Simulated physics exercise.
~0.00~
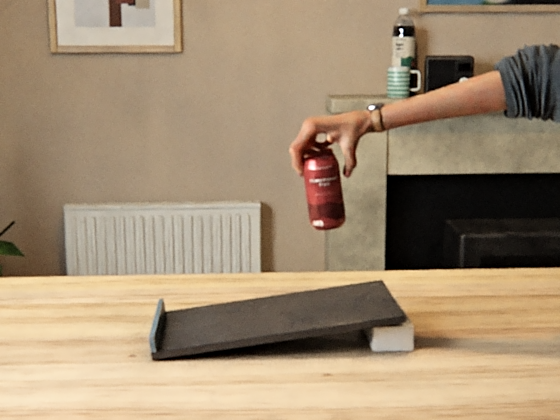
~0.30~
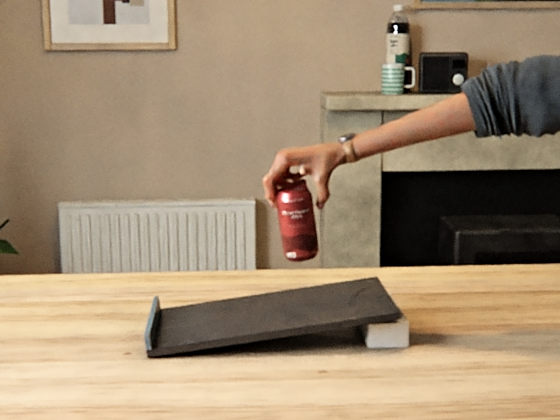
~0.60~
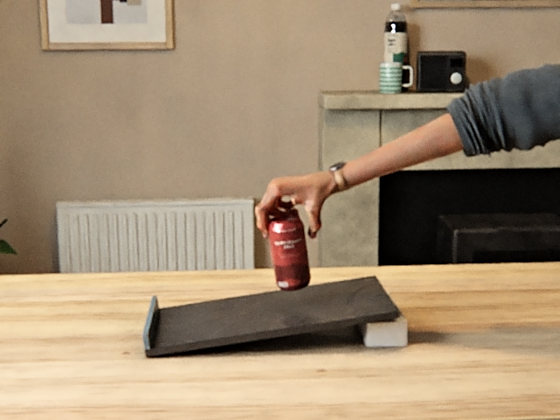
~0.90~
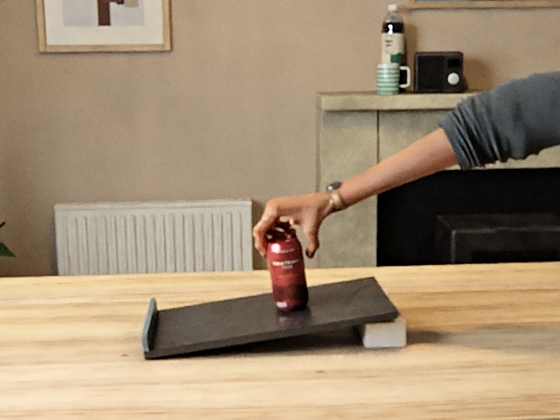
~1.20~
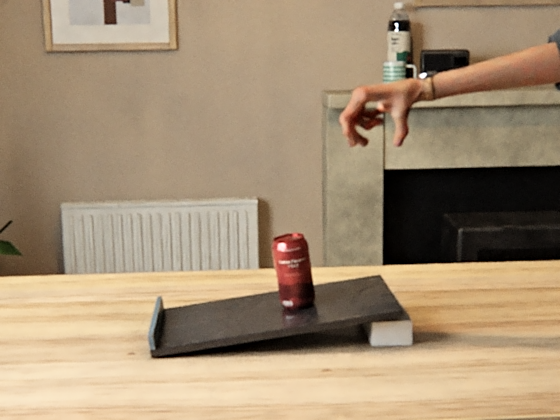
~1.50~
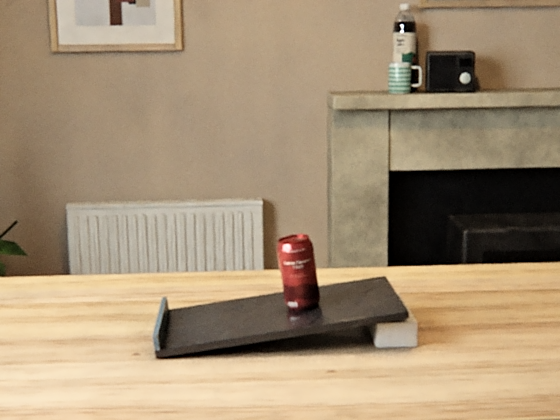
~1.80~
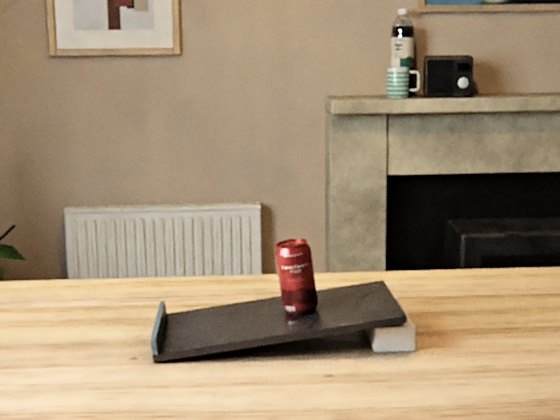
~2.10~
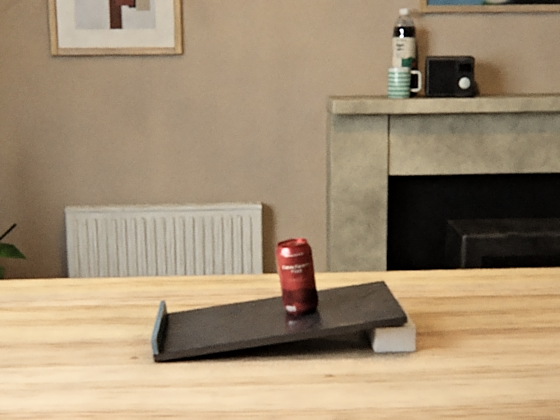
A hand reaches in from the right, its arm in a grey-blue sleeve with a watch at the wrist, holding a red can above a dark board on a pale wooden table, seen from the front by a slightly swaying camera. The board slopes down to the left, its right end propped on a light block, with a white radiator and a fireplace behind. The hand moves left and lowers the can onto the middle of the slope. It lets go and withdraws to the right. The can stays where it was set, leaning slightly left, without sliding.
